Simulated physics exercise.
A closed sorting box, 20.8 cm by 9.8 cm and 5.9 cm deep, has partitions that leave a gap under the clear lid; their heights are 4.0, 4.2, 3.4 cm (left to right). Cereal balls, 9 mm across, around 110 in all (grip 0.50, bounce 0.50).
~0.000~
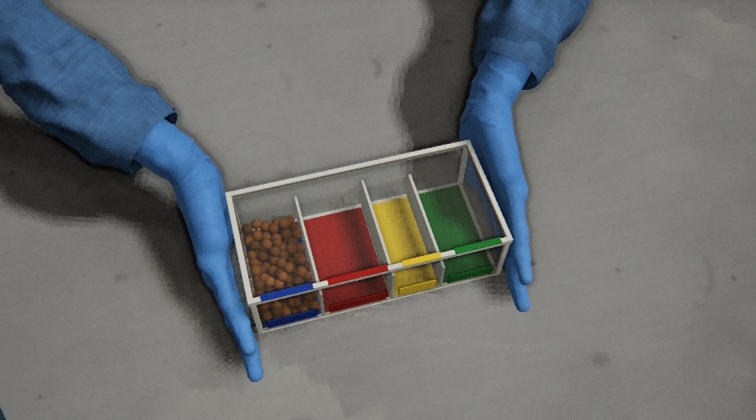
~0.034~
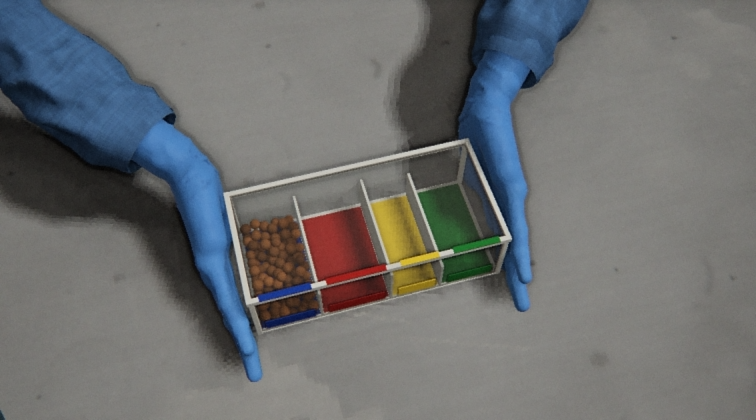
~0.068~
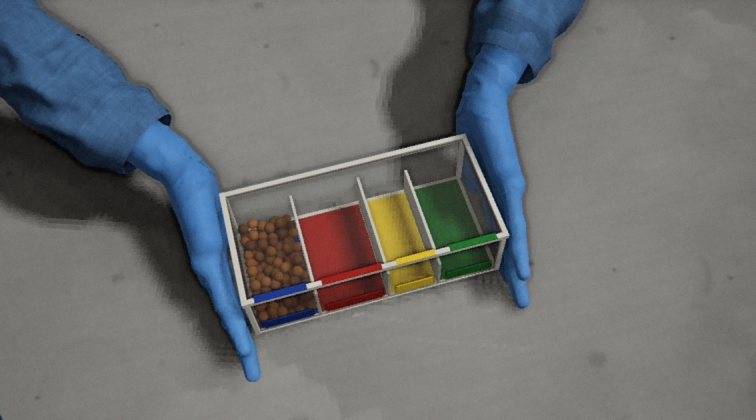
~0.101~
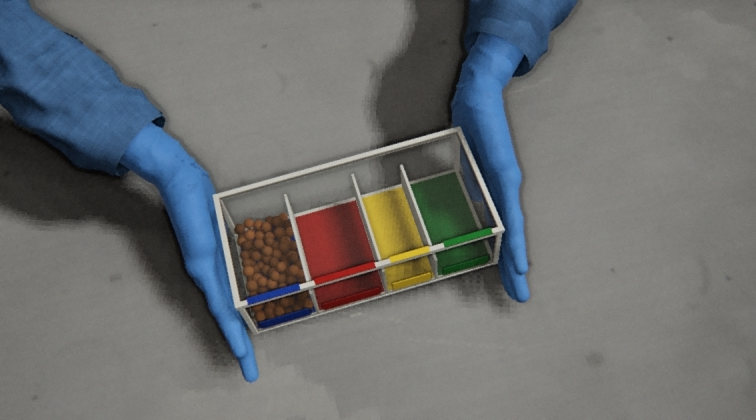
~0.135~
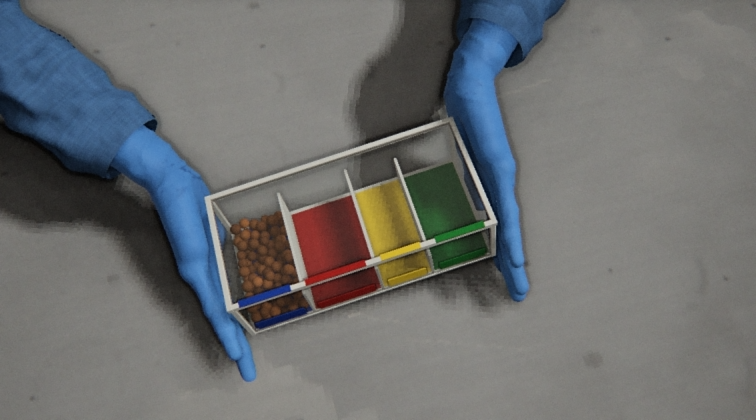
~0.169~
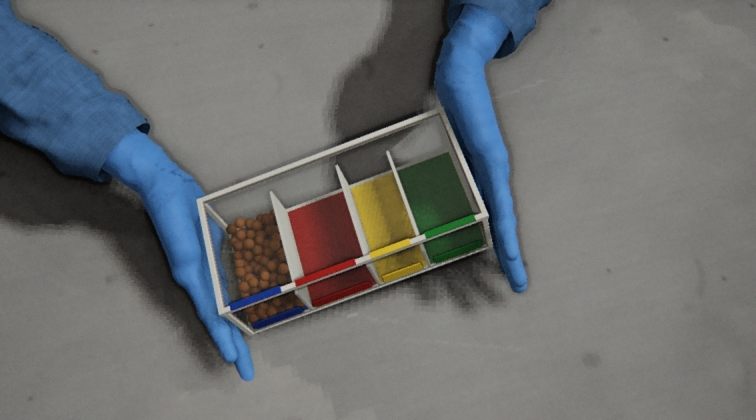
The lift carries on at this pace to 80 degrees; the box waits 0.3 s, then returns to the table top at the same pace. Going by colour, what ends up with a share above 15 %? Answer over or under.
Red compartment: Under; blue compartment: Over; green compartment: Under; yellow compartment: Under.
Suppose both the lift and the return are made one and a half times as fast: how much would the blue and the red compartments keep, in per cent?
Blue 100, red 0.
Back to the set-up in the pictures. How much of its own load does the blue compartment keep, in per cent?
Some 100 per cent.
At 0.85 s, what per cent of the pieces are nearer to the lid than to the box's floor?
Some 20 per cent.
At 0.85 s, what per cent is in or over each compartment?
Red 0; blue 100; green 0; yellow 0.
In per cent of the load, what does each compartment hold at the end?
Red 0, blue 100, green 0, yellow 0.
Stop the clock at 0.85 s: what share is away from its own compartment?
Some 0 per cent.
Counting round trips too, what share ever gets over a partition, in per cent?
About 0 per cent.
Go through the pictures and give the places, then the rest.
In the first picture, box tilt 0 degrees, front corners at (253, 300) and (506, 238); blue 100 %.
In the second picture, box tilt 1 degrees, front corners at (251, 300) and (505, 237).
In the third picture, box tilt 3 degrees, front corners at (246, 301) and (502, 234).
In the fourth picture, box tilt 6 degrees, front corners at (240, 303) and (498, 228), lowest corner left front.
In the fifth picture, box tilt 10 degrees, front corners at (232, 306) and (491, 221), lowest corner left front.
In the sixth picture, box tilt 15 degrees, front corners at (224, 309) and (482, 214), lowest corner left front; blue 100 %. The box's pace is about 140 degrees a second.
After 0.85 s, tilt 80 degrees; blue 100 %.
After 1.31 s, tilt 45 degrees; blue 100 %.
After 1.84 s, tilt 0 degrees; blue 100 %.
By 2.3 s all is still; red 0 %, blue 100 %, green 0 %, yellow 0 %.
